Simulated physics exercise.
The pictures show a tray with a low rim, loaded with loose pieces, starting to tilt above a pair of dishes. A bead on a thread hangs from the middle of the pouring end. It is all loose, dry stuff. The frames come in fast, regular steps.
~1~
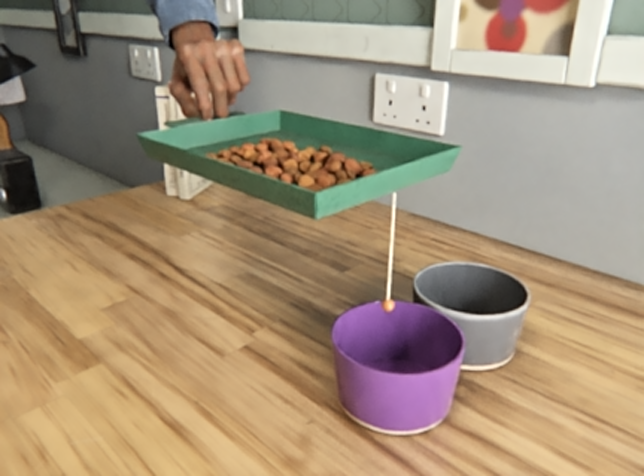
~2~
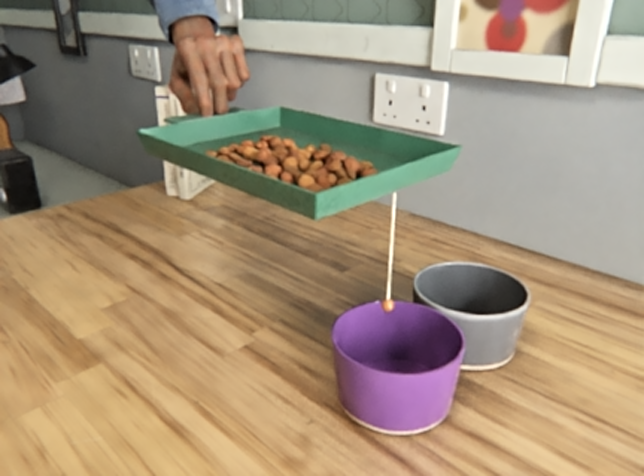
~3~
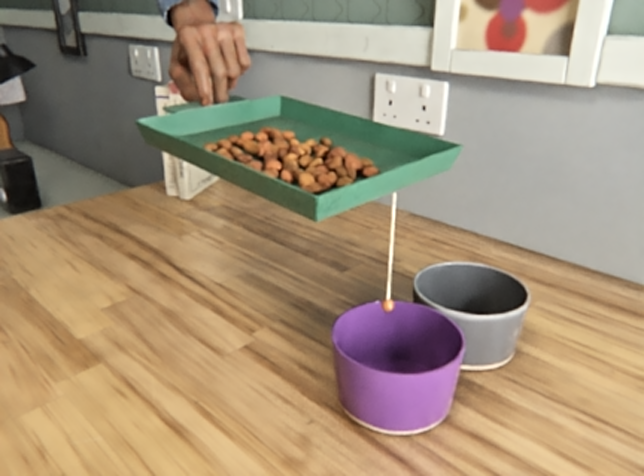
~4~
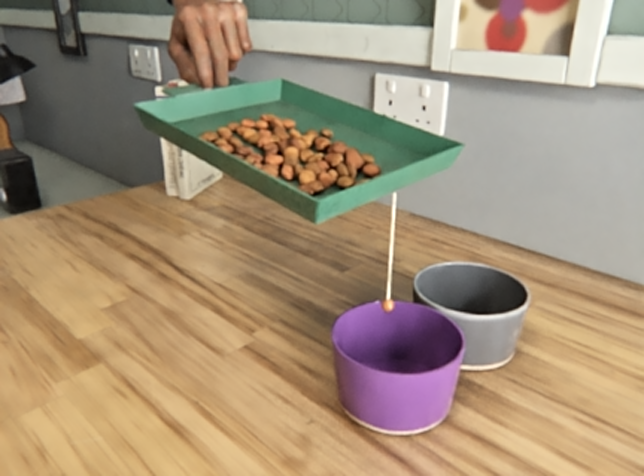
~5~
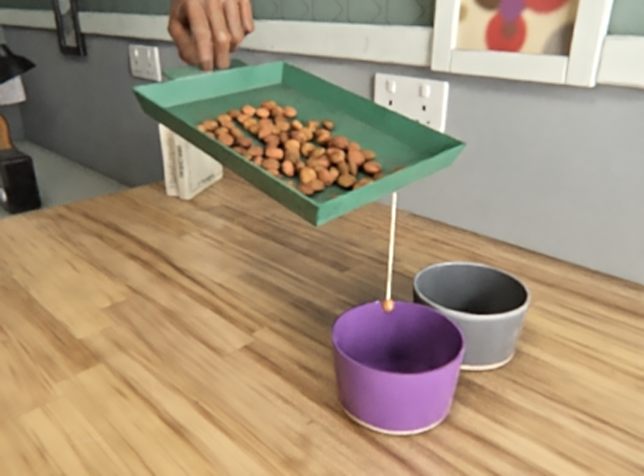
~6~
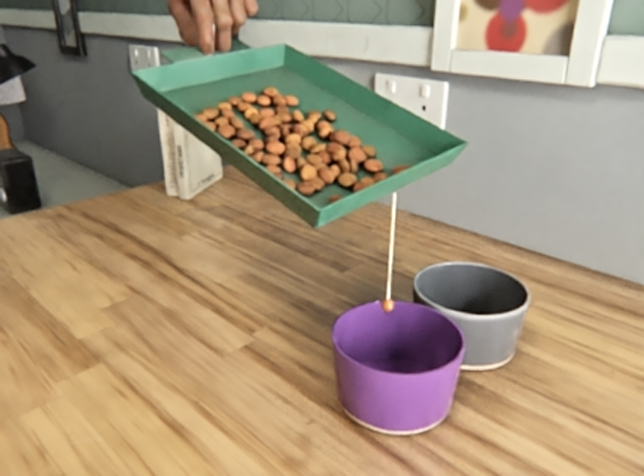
In the video, a hand holds a green tray of brown nut-like pieces above a purple bowl and a grey bowl, then raises the tray's far end, gradually tilting it toward its lower front corner beside a hanging bead.
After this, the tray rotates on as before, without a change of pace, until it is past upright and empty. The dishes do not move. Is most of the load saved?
The two hold less than half of the load.
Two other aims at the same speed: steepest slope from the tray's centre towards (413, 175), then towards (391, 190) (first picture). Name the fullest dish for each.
First the right-hand dish, then left.
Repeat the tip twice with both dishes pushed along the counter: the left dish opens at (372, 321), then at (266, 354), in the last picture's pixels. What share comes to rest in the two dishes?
About 10 and 10 per cent.
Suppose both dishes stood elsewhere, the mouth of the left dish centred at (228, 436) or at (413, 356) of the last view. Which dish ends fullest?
First the right dish, then the left-hand dish.
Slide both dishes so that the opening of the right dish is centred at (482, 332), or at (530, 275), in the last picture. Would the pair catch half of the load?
At the first place the larger part, at the second below a half.
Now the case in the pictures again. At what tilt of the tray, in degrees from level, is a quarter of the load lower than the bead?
At about 85°.
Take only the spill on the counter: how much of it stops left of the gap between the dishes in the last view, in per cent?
About 80 per cent.
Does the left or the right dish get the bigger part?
Fuller: The left dish.
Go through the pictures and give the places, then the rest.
Corners of the pouring end at (316, 189) and (451, 146), level; middle of the load at (290, 167), bits of dog kibble; left dish at (450, 389); right dish at (519, 331); bead on its thread at (388, 305), in the first frame.
Corners of the pouring end at (316, 189) and (452, 146), level; middle of the load at (290, 165), in the second frame.
Corners of the pouring end at (317, 192) and (453, 145), tipped barely, lowest at the left corner; middle of the load at (290, 161), in the third frame.
Corners of the pouring end at (318, 195) and (455, 144), tipped a little, lowest at the left corner; middle of the load at (291, 154), in the fourth frame.
Corners of the pouring end at (319, 199) and (456, 142), tipped a little, lowest at the left corner; middle of the load at (292, 148), in the fifth frame.
Corners of the pouring end at (320, 202) and (458, 141), tipped clearly, lowest at the left corner; middle of the load at (293, 141); left dish at (450, 389); right dish at (519, 331), in the sixth frame.
Soon after the last picture, tray tipped steeply; all on the tray.
A little later, tray tipped right over; about a quarter on the tray; about a quarter in the left dish; about a third outside both; about a quarter in the air.
Later still, tray tipped past a quarter turn; about a third in the left dish; about two thirds outside both.
At rest, tray tipped past a quarter turn; about a third in the left dish; none in the right dish; about two thirds outside both.
